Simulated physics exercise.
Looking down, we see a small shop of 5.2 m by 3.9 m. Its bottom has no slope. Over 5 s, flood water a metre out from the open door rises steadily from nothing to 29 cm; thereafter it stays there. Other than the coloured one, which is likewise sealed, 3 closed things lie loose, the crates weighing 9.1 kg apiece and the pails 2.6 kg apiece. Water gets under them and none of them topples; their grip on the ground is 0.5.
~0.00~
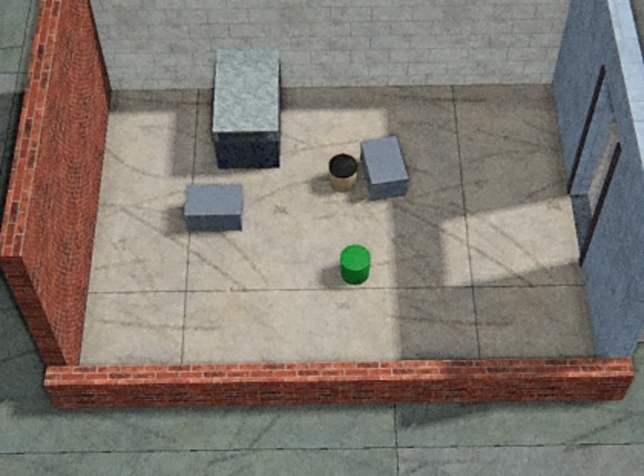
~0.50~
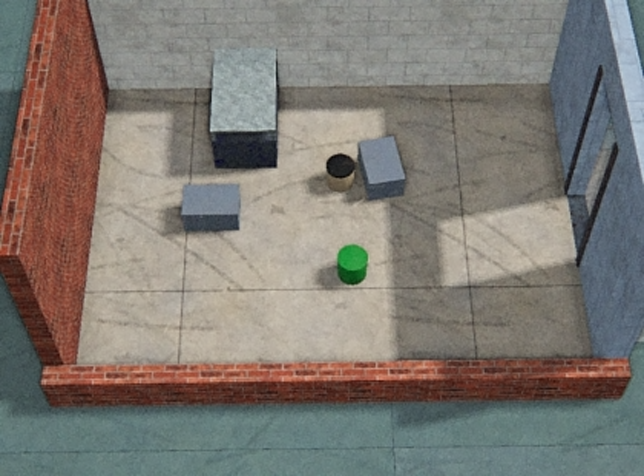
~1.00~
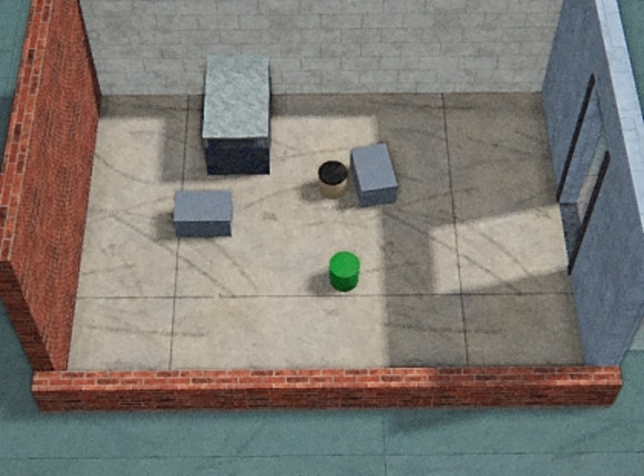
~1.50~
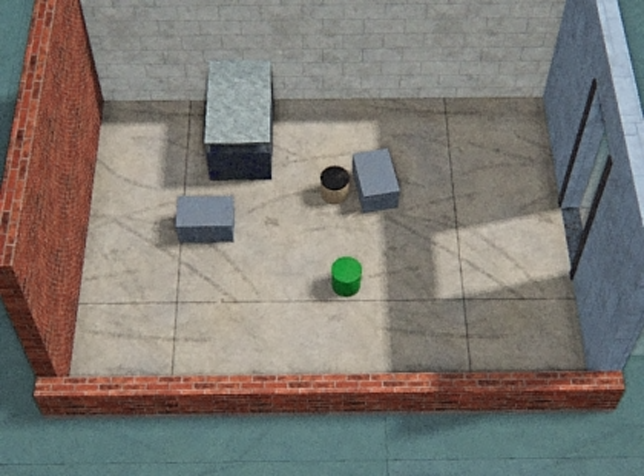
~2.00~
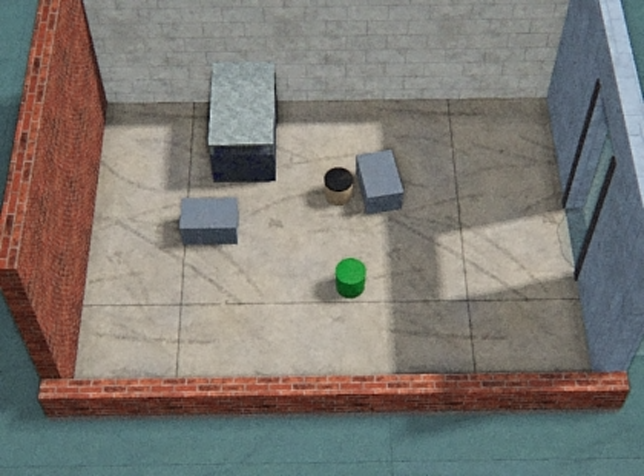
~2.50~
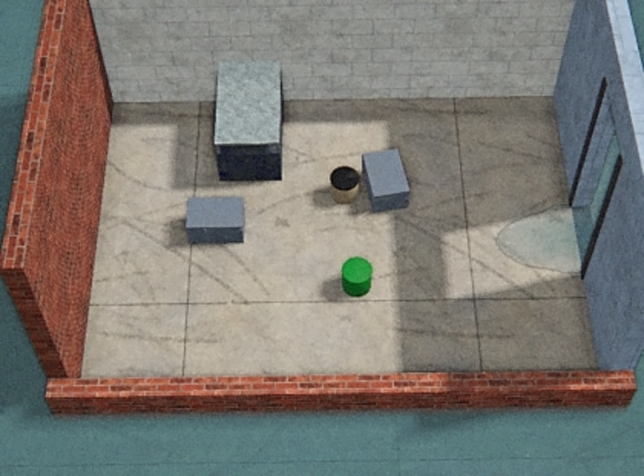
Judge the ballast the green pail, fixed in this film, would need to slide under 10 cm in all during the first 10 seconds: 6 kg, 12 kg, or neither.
Only the heavier mass suffices.
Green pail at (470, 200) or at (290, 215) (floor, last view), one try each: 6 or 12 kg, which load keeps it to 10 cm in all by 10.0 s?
For the first start neither one suffices; for the second you need the heavier one.
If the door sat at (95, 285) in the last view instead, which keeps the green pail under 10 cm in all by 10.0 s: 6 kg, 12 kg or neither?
There just the heavier succeeds.
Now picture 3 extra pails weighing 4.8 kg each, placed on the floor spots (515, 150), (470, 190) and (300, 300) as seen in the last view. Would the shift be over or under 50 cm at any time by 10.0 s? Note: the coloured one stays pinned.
Listed in turn, they go beneath the bar, over the bar, beneath the bar.
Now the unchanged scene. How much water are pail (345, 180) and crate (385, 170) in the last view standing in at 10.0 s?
Some 4 cm at the first, some 11 cm at the second.
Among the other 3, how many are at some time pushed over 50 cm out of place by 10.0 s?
My count gives 3.
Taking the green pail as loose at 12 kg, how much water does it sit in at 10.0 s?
5 cm, roughly.
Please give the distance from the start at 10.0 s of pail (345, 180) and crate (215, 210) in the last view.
Net displacement, in order: 200 cm; 100 cm.
After 3.5 s the green pail would be 0 cm from its start with 6 kg and 0 cm from its start with 12 kg; 0 cm of water round it then.
After 4.5 s the green pail would be 0 cm from its start with 6 kg and 0 cm from its start with 12 kg; 3 cm of water round it then.
After 7.0 s the green pail would be 51 cm from its start with 6 kg and 0 cm from its start with 12 kg; 5 cm of water round it then.
After 10.0 s the green pail would be 120 cm from its start with 6 kg and 0 cm from its start with 12 kg; 5 cm of water round it then.
